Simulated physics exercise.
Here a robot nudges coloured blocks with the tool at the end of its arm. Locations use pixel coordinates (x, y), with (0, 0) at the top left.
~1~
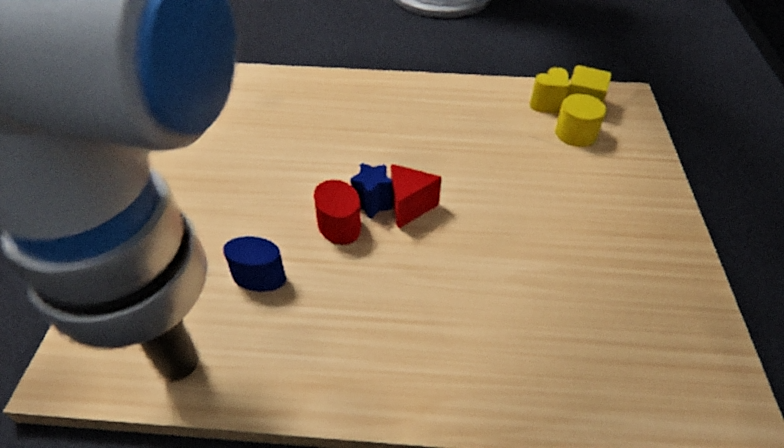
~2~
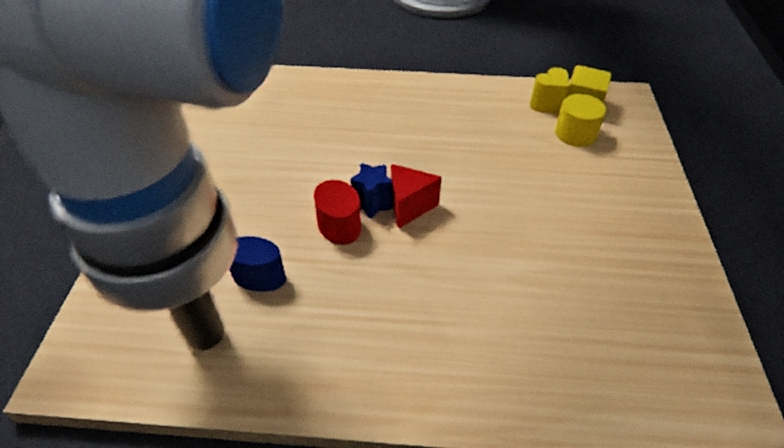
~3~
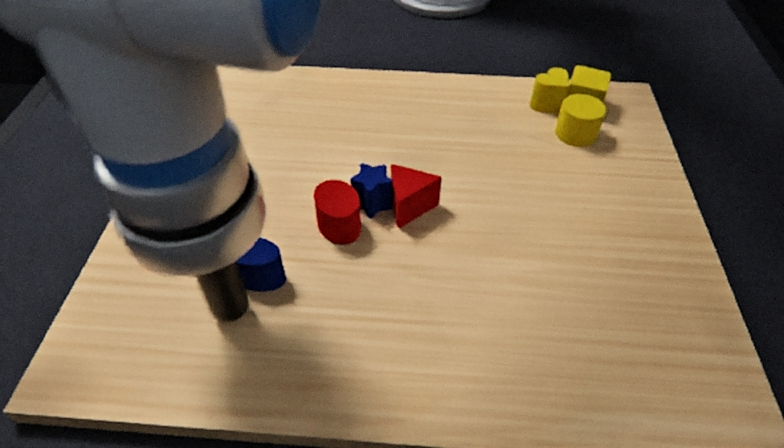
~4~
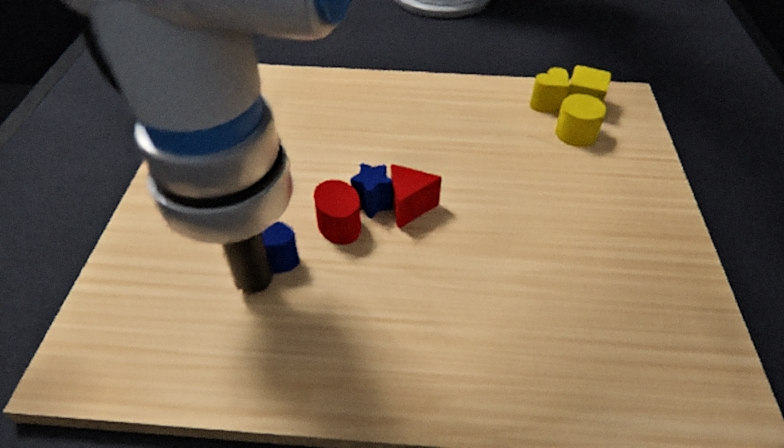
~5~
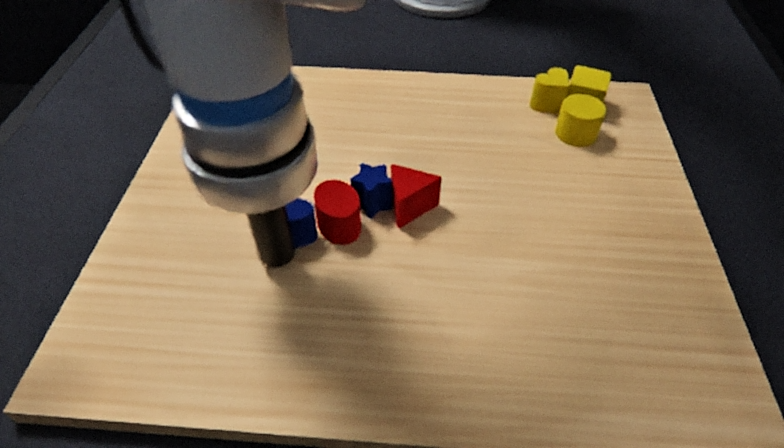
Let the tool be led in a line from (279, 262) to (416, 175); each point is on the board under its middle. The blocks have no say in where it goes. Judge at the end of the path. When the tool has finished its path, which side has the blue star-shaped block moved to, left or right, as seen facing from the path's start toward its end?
Toward the left.
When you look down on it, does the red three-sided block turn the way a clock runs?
Yes
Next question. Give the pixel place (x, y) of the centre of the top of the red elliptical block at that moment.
Its top middle will sit at (429, 126).
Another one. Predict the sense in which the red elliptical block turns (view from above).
Looking down, it rotates anti-clockwise.
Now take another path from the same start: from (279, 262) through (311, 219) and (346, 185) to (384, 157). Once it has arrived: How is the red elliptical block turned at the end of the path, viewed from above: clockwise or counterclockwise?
It rotates clockwise.
The first path, step by step. One third of the way, tool (328, 222); blue elliptical block (290, 188); red elliptical block (356, 183); blue star-shaped block (383, 164); red three-sided block (418, 178), turned 20° clockwise.
Two thirds of the way, tool (376, 192); blue elliptical block (290, 188); red elliptical block (397, 152), turned 20° anticlockwise; blue star-shaped block (413, 131); red three-sided block (426, 177), turned 40° clockwise.
At the end, tool (417, 167); blue elliptical block (290, 188); red elliptical block (429, 126), turned 45° anticlockwise; blue star-shaped block (430, 105), turned 35° anticlockwise; red three-sided block (426, 177), turned 45° clockwise.
